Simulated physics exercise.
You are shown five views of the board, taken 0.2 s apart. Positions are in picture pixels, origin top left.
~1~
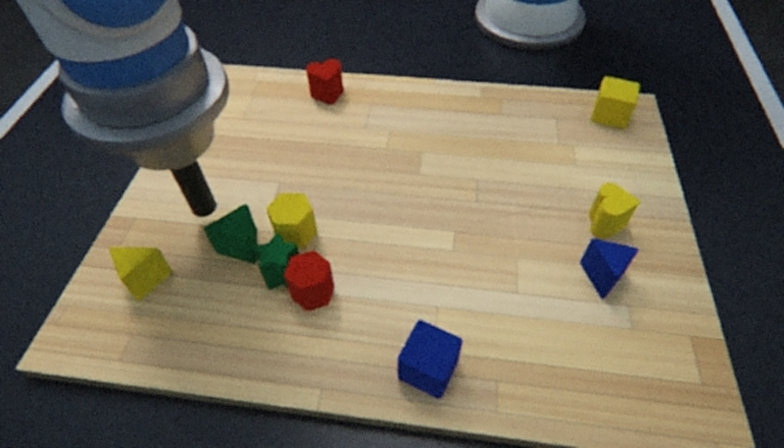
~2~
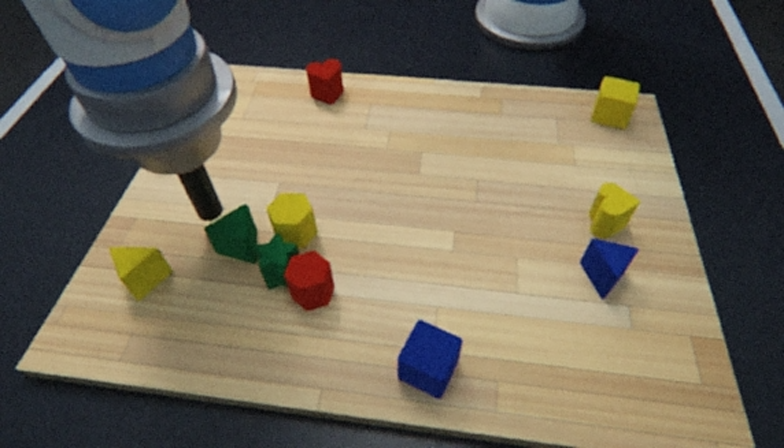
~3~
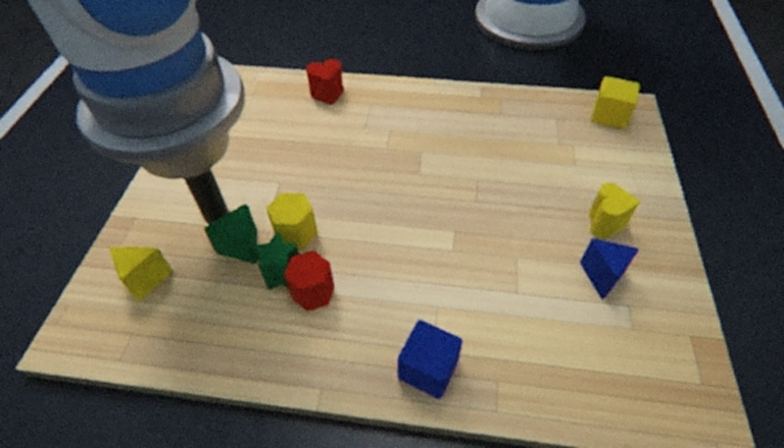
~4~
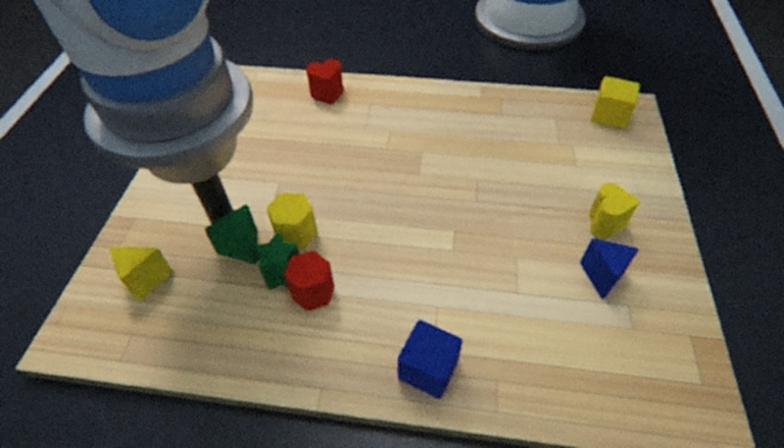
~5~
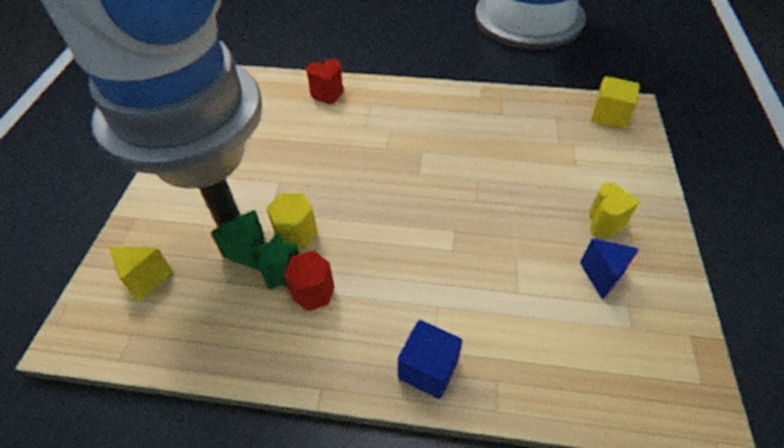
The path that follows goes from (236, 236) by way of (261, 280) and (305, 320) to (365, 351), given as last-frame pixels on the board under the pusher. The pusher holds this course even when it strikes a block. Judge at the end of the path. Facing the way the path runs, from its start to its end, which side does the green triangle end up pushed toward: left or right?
Heads right.
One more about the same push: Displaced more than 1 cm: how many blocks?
It's going to be three or more.
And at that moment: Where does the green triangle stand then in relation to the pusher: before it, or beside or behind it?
It slips out to the side or back.
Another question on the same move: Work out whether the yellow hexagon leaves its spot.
It sits in its place.
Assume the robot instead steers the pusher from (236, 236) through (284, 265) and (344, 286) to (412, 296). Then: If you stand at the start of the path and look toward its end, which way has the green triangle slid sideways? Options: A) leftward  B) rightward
Letter B.
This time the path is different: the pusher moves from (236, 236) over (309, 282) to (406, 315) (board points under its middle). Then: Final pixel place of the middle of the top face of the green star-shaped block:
It will end up at (282, 289).
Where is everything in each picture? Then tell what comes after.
In the first picture, pusher tip (205, 208); block tops, green triangle (232, 223); green star-shaped block (274, 251); yellow hexagon (289, 207); red hexagon (307, 269).
In the second picture, pusher (211, 212); blocks unchanged.
In the third picture, pusher (217, 216); blocks unchanged.
In the fourth picture, pusher (224, 220); blocks unchanged.
In the fifth picture, pusher (230, 224); green triangle (238, 228); green star-shaped block (274, 251); yellow hexagon (289, 207); red hexagon (307, 269).
What follows on the original path. One third of the way, pusher (257, 269); green triangle (257, 281); green star-shaped block (293, 284), turned 45° anticlockwise; red hexagon (337, 278), turned 35° anticlockwise.
Two thirds of the way, pusher (302, 310); green triangle (278, 325), turned 55° clockwise; green star-shaped block (329, 321), turned 110° anticlockwise; red hexagon (346, 280), turned 60° anticlockwise.
At the end, pusher (364, 342); green triangle (279, 327), turned 65° clockwise; green star-shaped block (372, 361), turned 55° anticlockwise; yellow hexagon in place; red hexagon (346, 280), turned 60° anticlockwise.
